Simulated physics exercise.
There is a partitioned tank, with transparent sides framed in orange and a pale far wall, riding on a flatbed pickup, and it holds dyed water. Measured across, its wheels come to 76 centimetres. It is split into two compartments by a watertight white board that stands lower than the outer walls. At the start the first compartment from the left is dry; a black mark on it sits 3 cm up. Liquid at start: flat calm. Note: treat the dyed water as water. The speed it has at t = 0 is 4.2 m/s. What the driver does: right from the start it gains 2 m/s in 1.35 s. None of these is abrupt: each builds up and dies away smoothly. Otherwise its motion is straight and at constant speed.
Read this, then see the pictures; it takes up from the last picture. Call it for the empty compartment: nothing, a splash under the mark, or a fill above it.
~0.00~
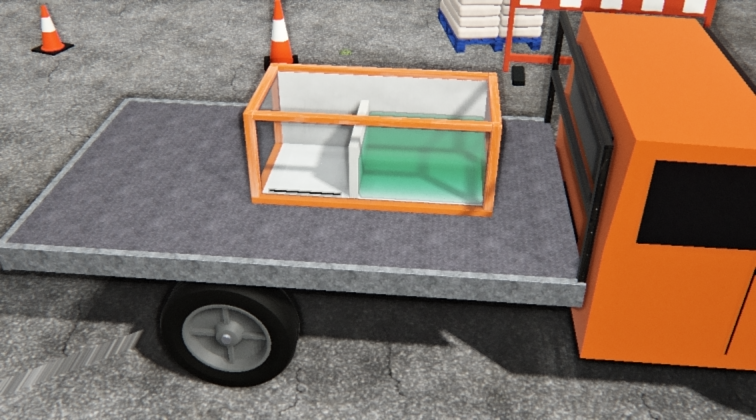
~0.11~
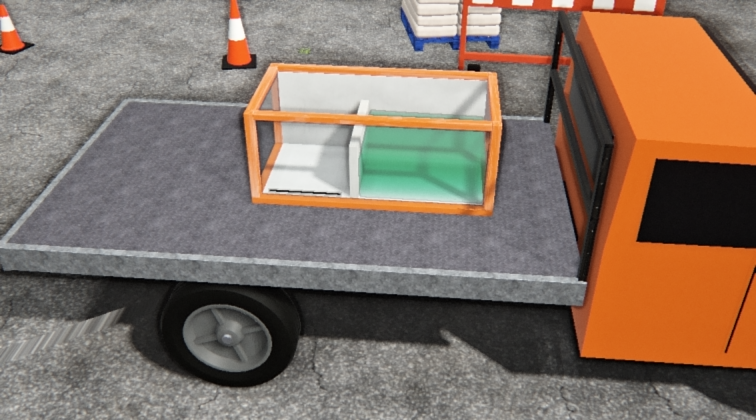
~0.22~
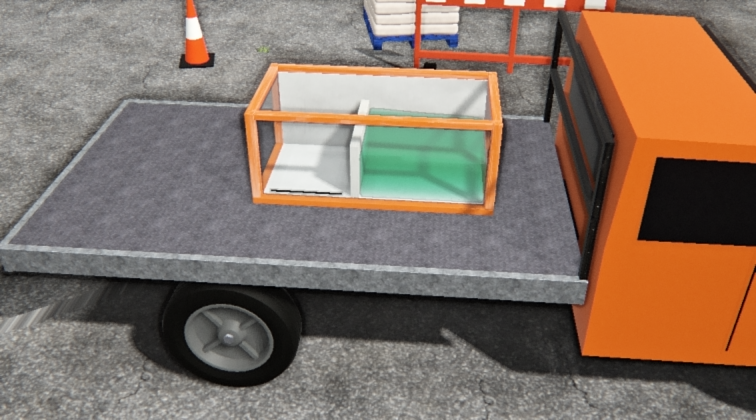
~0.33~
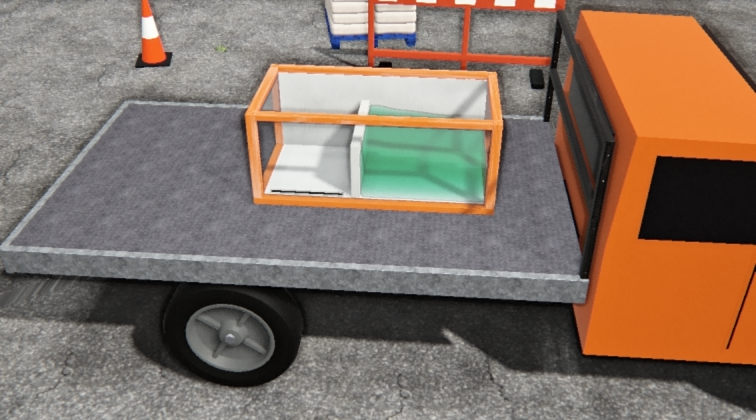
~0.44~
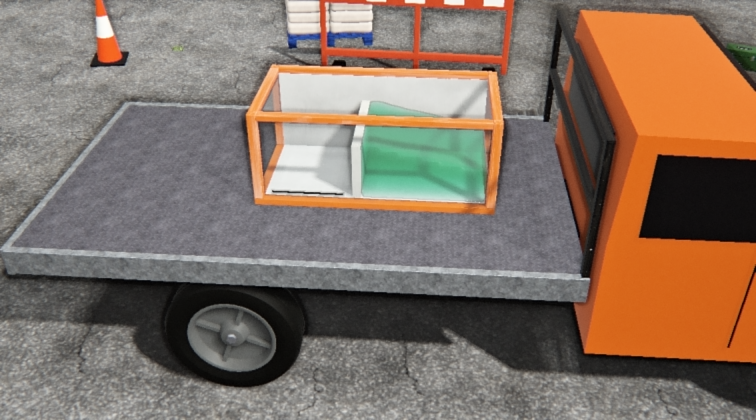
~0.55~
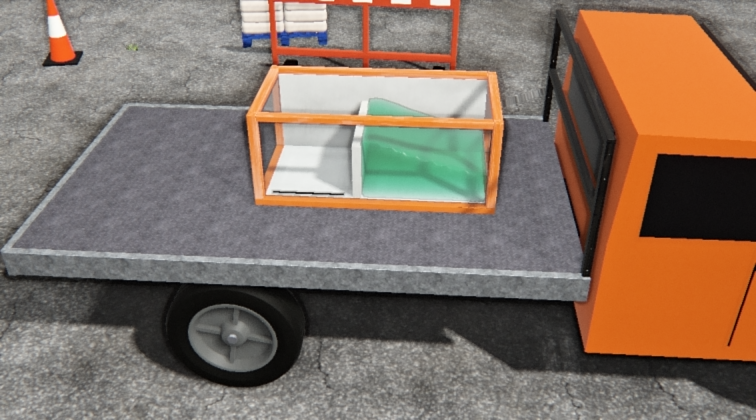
A splash under the mark.
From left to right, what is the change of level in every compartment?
Going from the left, it's 2 up and then 1 down.
By 0.95 s left to right it is 1, 26 cm deep.
By 1.35 s left to right it is 2, 26 cm deep.
By 1.85 s left to right it is 2, 26 cm deep.
By 4.34 s left to right it is 2, 26 cm deep.
